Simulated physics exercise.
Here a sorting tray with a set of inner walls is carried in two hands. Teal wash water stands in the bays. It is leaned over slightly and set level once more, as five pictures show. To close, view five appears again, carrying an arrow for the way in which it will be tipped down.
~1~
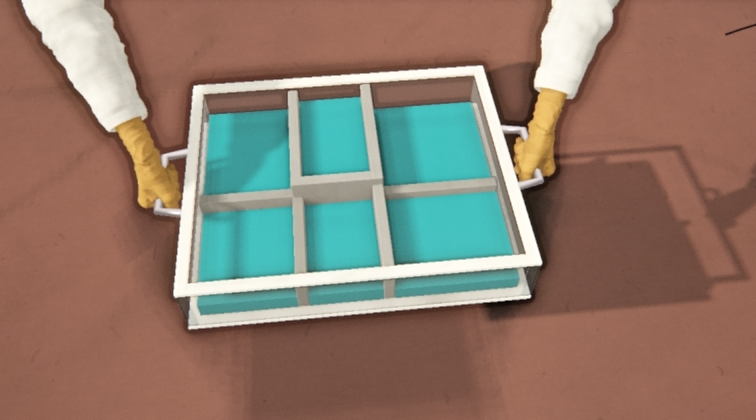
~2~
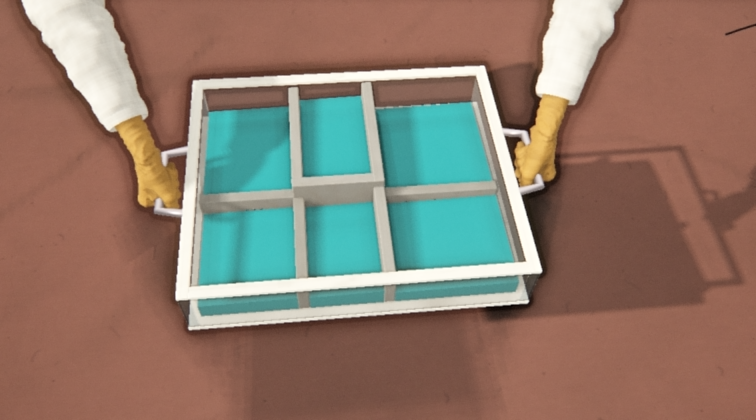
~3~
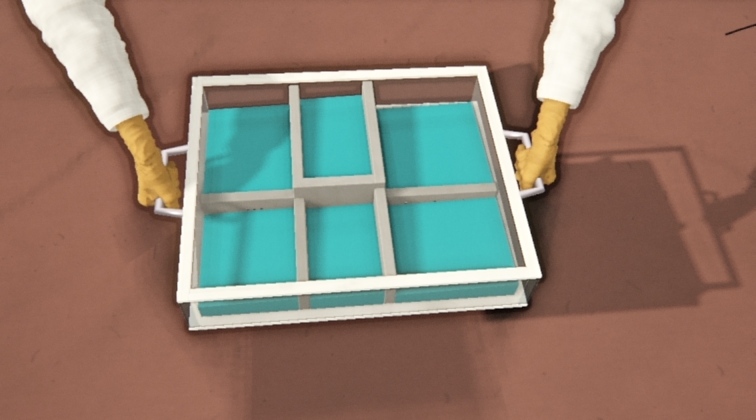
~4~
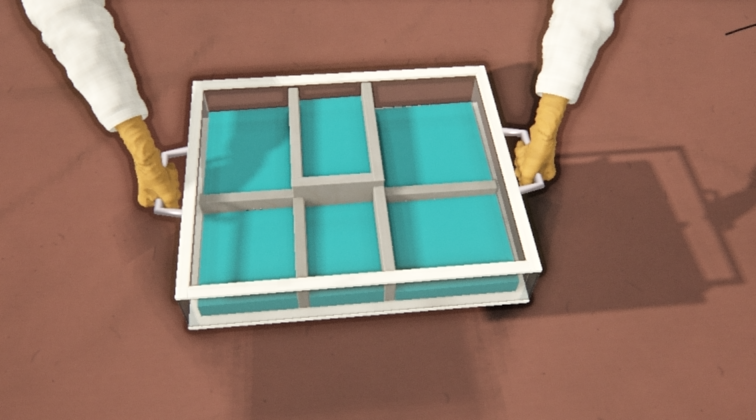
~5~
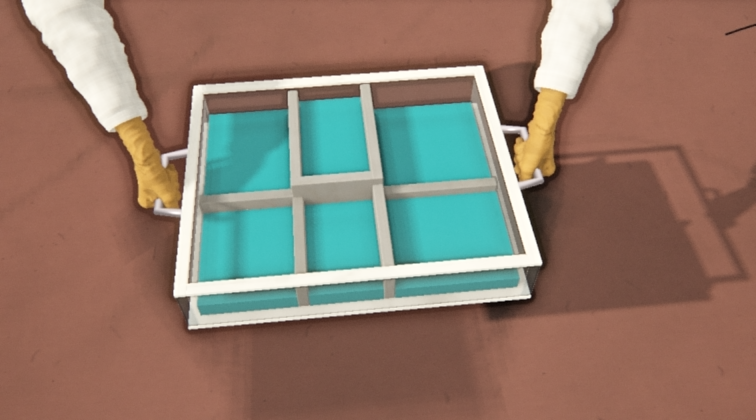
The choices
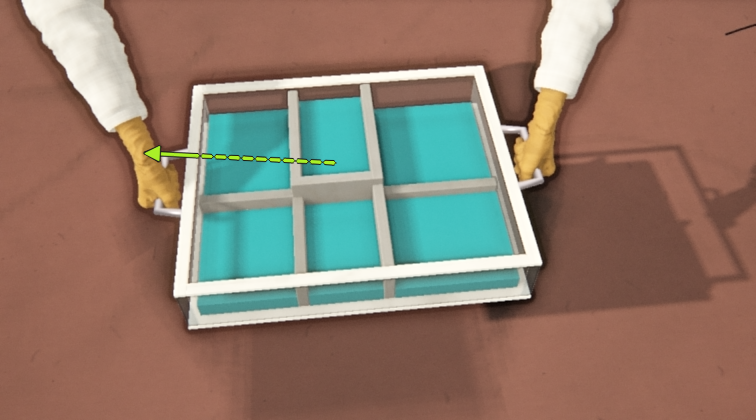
A plain reddish-brown surface fills the view, seen from above at a slant. Two hands in mustard-yellow gloves, with white sleeves, grip the side handles of a white-rimmed tray whose grey inner walls part teal water into six bays, its shadow lying to the right. The hands dip the tray very slightly toward the front right, then ease it back level, while the camera stays still.
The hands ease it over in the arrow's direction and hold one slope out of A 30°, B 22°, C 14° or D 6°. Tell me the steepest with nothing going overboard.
Go for B.
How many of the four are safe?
Three of them.
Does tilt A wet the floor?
Yes, it does.
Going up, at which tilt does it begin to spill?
It is A.
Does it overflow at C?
No, not at all.
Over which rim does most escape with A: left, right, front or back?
Over the left one.
The arrow ends at (150, 153).
With A, about 11 % goes over the rim.
With B, nothing spills; the back left bay holds the most.
With C, nothing spills; the back middle bay holds the most.
With D, nothing spills; the back middle bay holds the most.
